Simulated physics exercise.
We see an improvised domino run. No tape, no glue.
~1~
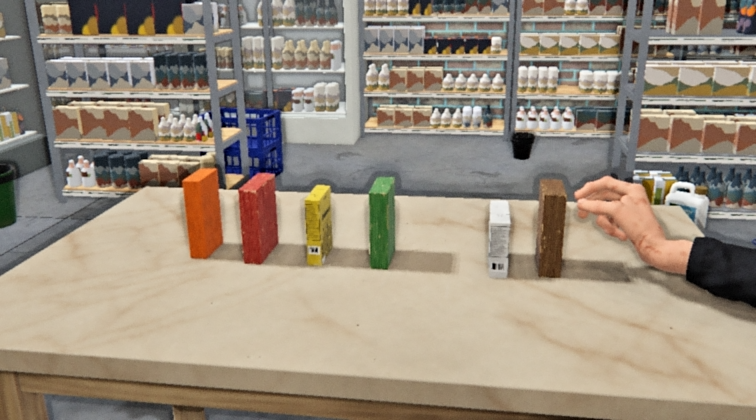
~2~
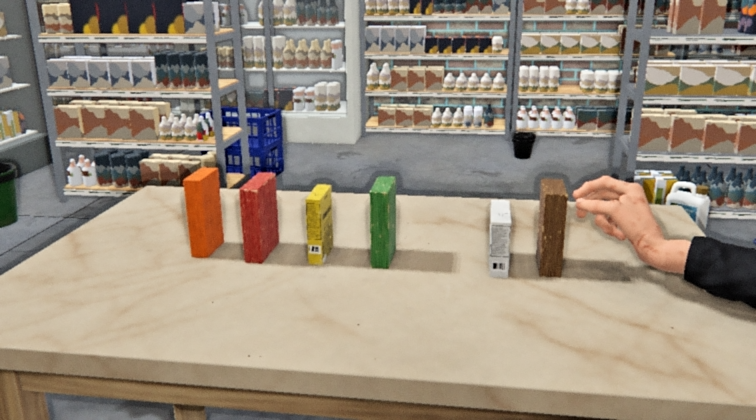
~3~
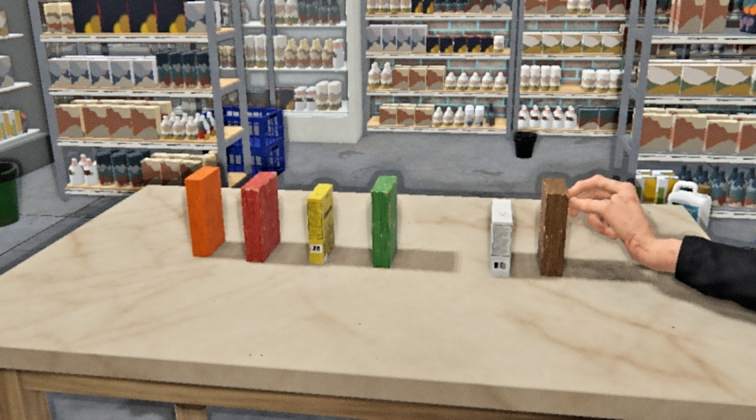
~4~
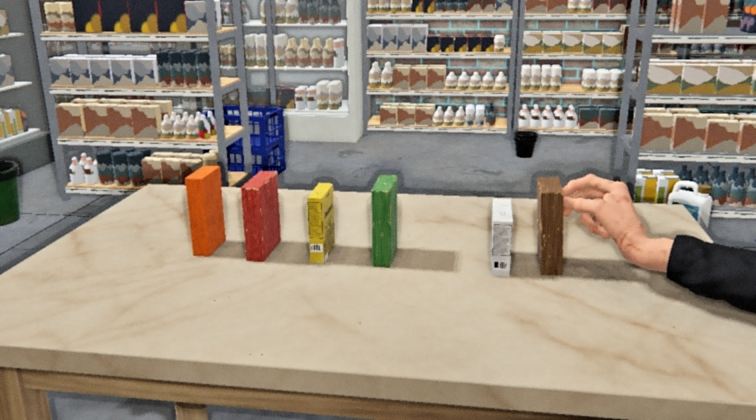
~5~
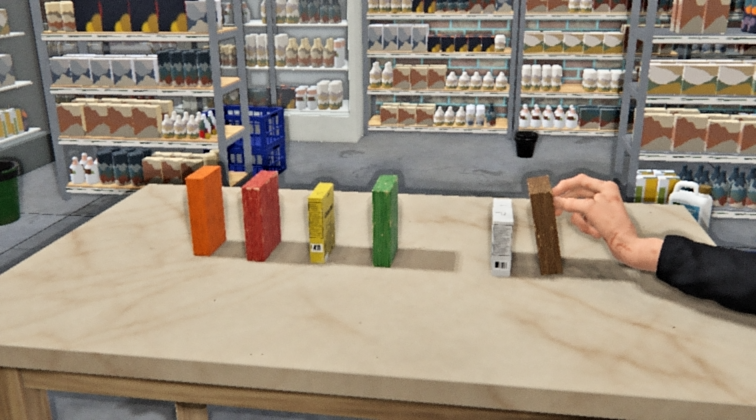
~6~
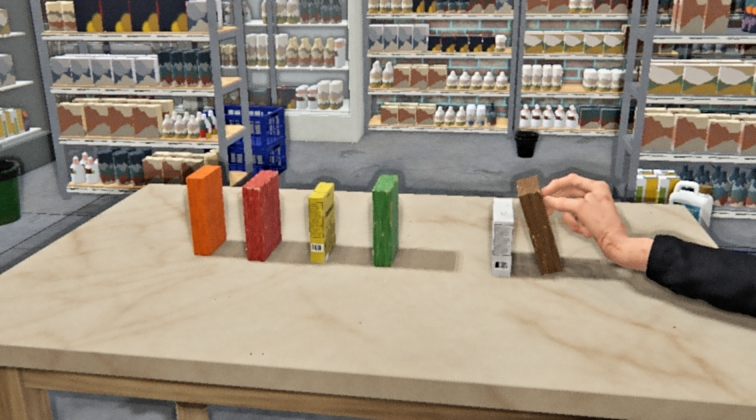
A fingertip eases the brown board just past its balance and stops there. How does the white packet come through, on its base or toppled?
The white packet falls over.
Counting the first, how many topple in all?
In all, 2.
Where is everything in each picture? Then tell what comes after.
In the first picture, white packet (499, 239); red block (260, 218).
In the second picture, green block (384, 222); red block (261, 217).
In the third picture, yellow packet (321, 223); green block (385, 222).
In the fourth picture, brown board 4° over; red block (262, 216); yellow packet (321, 222).
In the fifth picture, brown board 11° over; green block (386, 221); red block (263, 216).
In the sixth picture, brown board 18° over; white packet (502, 237); yellow packet (322, 222).
Then, 0.30 s on from there, brown board 73° over; white packet on its side near (464, 250).
Then, 0.40 s on from there, brown board 87° over; white packet on its side near (459, 252).
In the end, toppled on the table, white packet; the other 3 unmoved. At the end, from the last picture's camera, white packet near (459, 252).
